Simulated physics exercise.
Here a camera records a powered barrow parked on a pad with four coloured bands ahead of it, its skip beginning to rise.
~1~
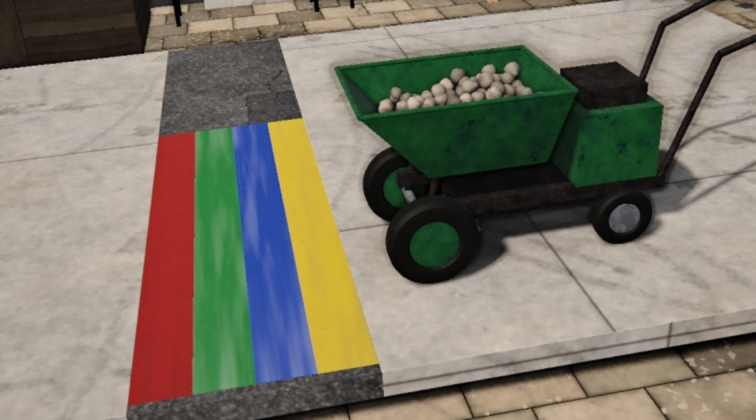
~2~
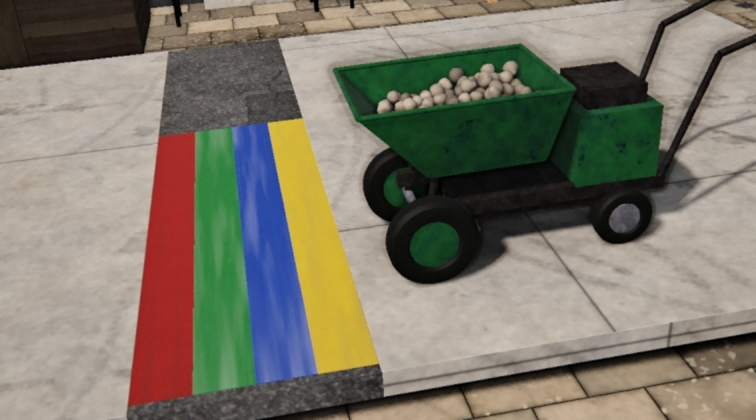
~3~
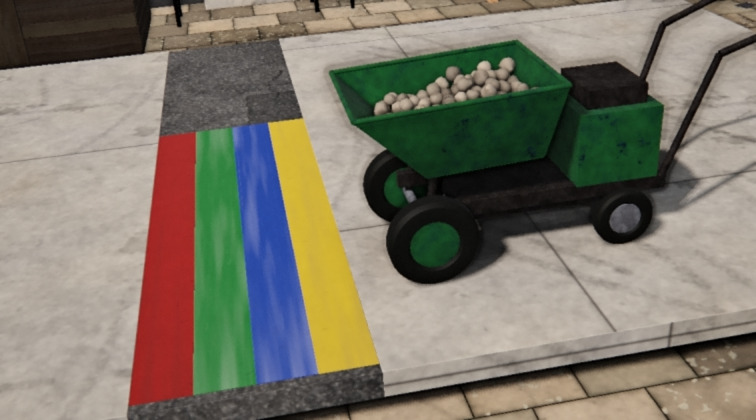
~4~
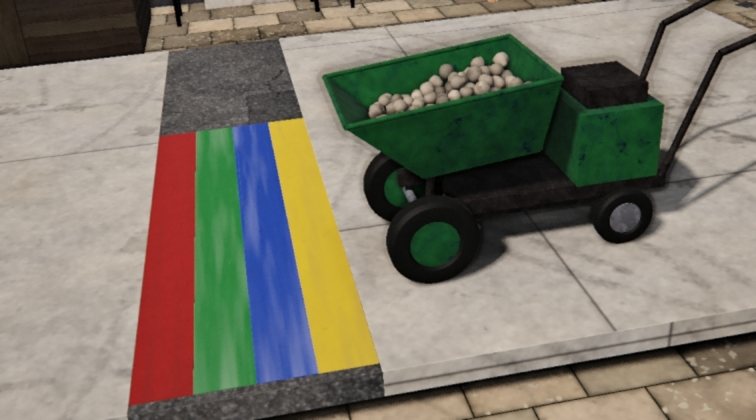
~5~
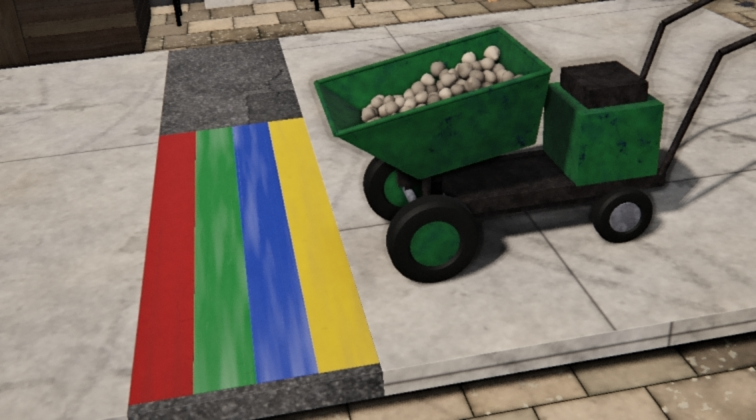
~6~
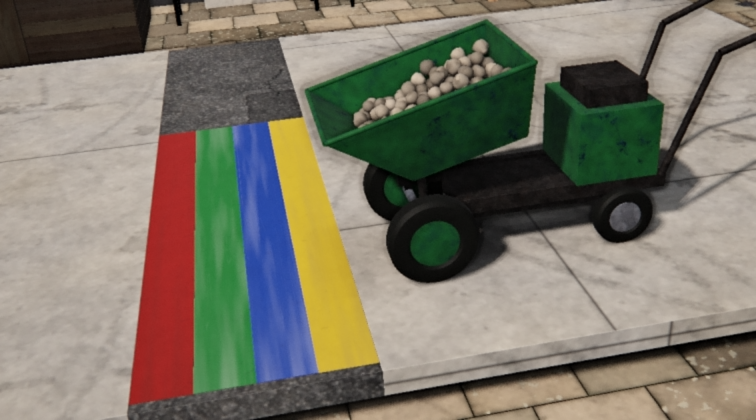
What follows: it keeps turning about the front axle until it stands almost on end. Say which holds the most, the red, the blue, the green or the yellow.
I would say the green one.
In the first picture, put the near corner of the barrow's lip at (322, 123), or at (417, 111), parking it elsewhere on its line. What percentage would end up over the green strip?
The share would be near 30 percent, and then near 20 percent.
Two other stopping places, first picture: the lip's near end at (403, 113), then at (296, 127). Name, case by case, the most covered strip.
First place: That blue strip; second place: That red strip.
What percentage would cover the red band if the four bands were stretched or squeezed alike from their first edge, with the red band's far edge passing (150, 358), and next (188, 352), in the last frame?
Near 20 and then 30 in a hundred.
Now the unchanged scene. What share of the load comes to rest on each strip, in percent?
Yellow: About 0; blue: About 20; green: About 35; red: About 20.
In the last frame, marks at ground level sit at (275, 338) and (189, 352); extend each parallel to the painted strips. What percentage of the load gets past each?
That's 80 in a hundred for the first and 30 in a hundred for the second.
Soon after the last picture, skip tipped steeply; all in the skip.
A little later, skip tipped steeply; most in the skip; a small part over the blue strip; a stray few over the green strip.
Later still, skip tipped right over; about a quarter in the skip; about a quarter over the blue strip; about a third over the green strip; about a quarter over the red strip; a small part off the paint.
At rest, skip tipped right over; a small part in the skip; none over the yellow strip; about a quarter over the blue strip; about a third over the green strip; about a quarter over the red strip; a small part off the paint.
